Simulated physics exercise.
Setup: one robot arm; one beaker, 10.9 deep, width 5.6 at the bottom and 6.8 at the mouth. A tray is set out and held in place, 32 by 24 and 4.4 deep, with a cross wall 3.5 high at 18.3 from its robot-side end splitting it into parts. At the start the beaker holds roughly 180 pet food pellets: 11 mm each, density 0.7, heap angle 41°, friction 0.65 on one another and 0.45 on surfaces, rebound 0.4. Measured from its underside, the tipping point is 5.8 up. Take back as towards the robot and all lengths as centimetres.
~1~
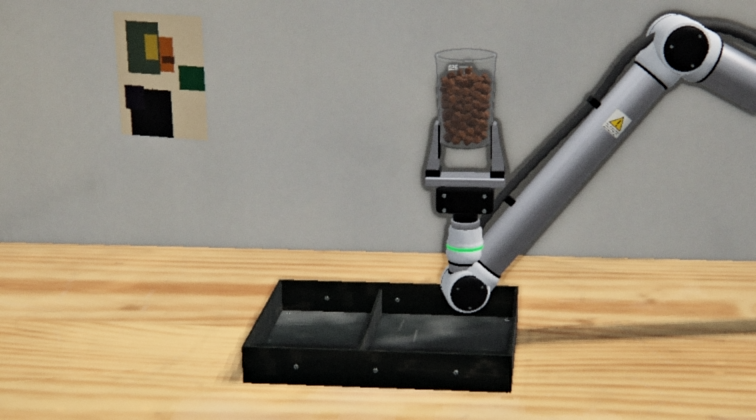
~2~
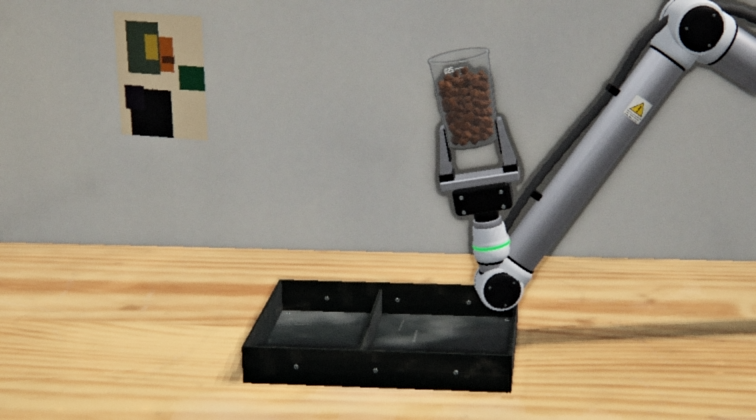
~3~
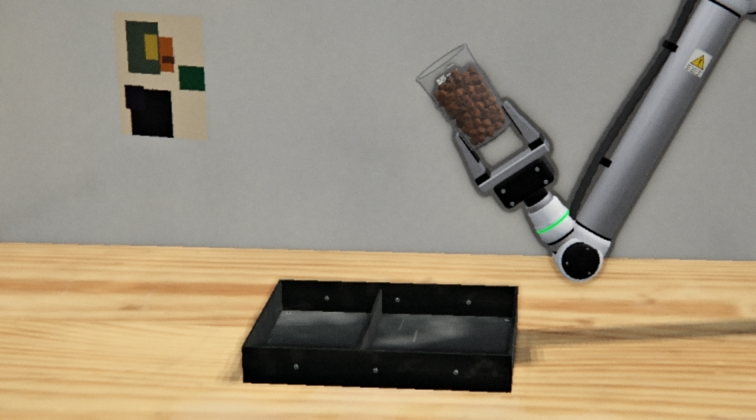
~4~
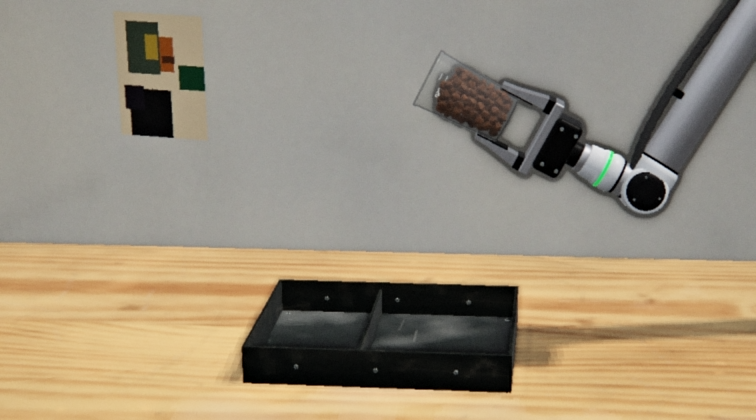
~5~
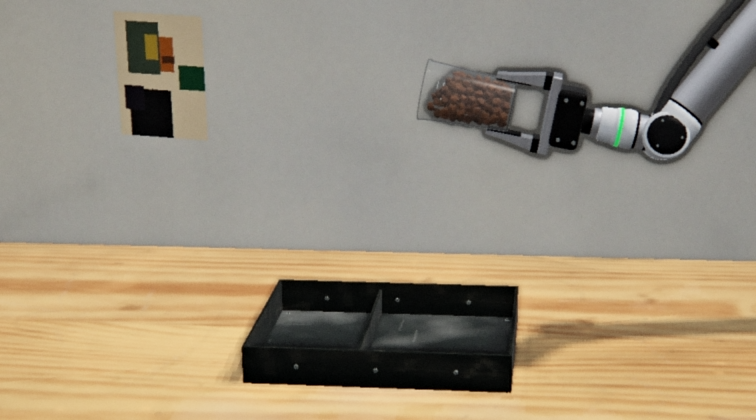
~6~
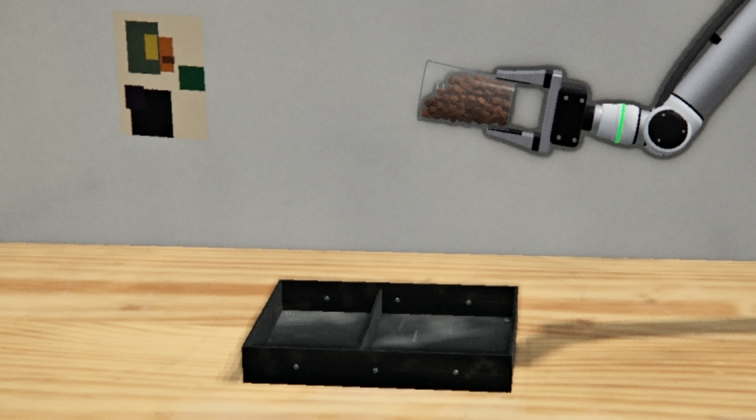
A robot arm held a clear beaker of brown pellets upright above a black divided tray, then swung right and tilted the beaker leftward until it lay nearly on its side, pellets still inside.
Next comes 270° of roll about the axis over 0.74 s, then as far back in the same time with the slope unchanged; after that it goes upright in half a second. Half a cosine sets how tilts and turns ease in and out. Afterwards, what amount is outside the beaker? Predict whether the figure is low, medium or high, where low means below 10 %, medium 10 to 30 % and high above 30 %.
Medium.
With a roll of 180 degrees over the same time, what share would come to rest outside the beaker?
That would come to close to 15 in a hundred.
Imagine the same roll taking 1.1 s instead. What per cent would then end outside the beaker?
Then roughly 20 per cent.
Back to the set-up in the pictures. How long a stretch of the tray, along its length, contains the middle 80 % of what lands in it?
Roughly 20 centimetres.
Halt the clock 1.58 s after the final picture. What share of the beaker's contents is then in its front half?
Reading: Roughly 40 percent.
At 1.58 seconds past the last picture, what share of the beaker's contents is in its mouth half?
Mouth-half share: Approx. 40 in a hundred.
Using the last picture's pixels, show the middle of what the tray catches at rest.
At about (385, 339).
Then, 0.79 s on, tipped 81°, highest piece 35 above the table; 158 in the beaker, 8 in the robot-side part, 3 in the far-side part, 6 in flight or on a rim.
Then, 1.58 s on, tipped 73°, highest piece 35 above the table; 144 in the beaker, 22 in the robot-side part, 7 in the far-side part, 2 in flight or on a rim.
Then, 2.18 s on, upright, highest piece 37 above the table; 144 in the beaker, 24 in the robot-side part, 7 in the far-side part.
Then, 2.88 s on, upright, highest piece 37 above the table; 144 in the beaker, 24 in the robot-side part, 7 in the far-side part.
In the end, 144 in the beaker, 24 in the robot-side part, 7 in the far-side part. That is 18 % outside the beaker.
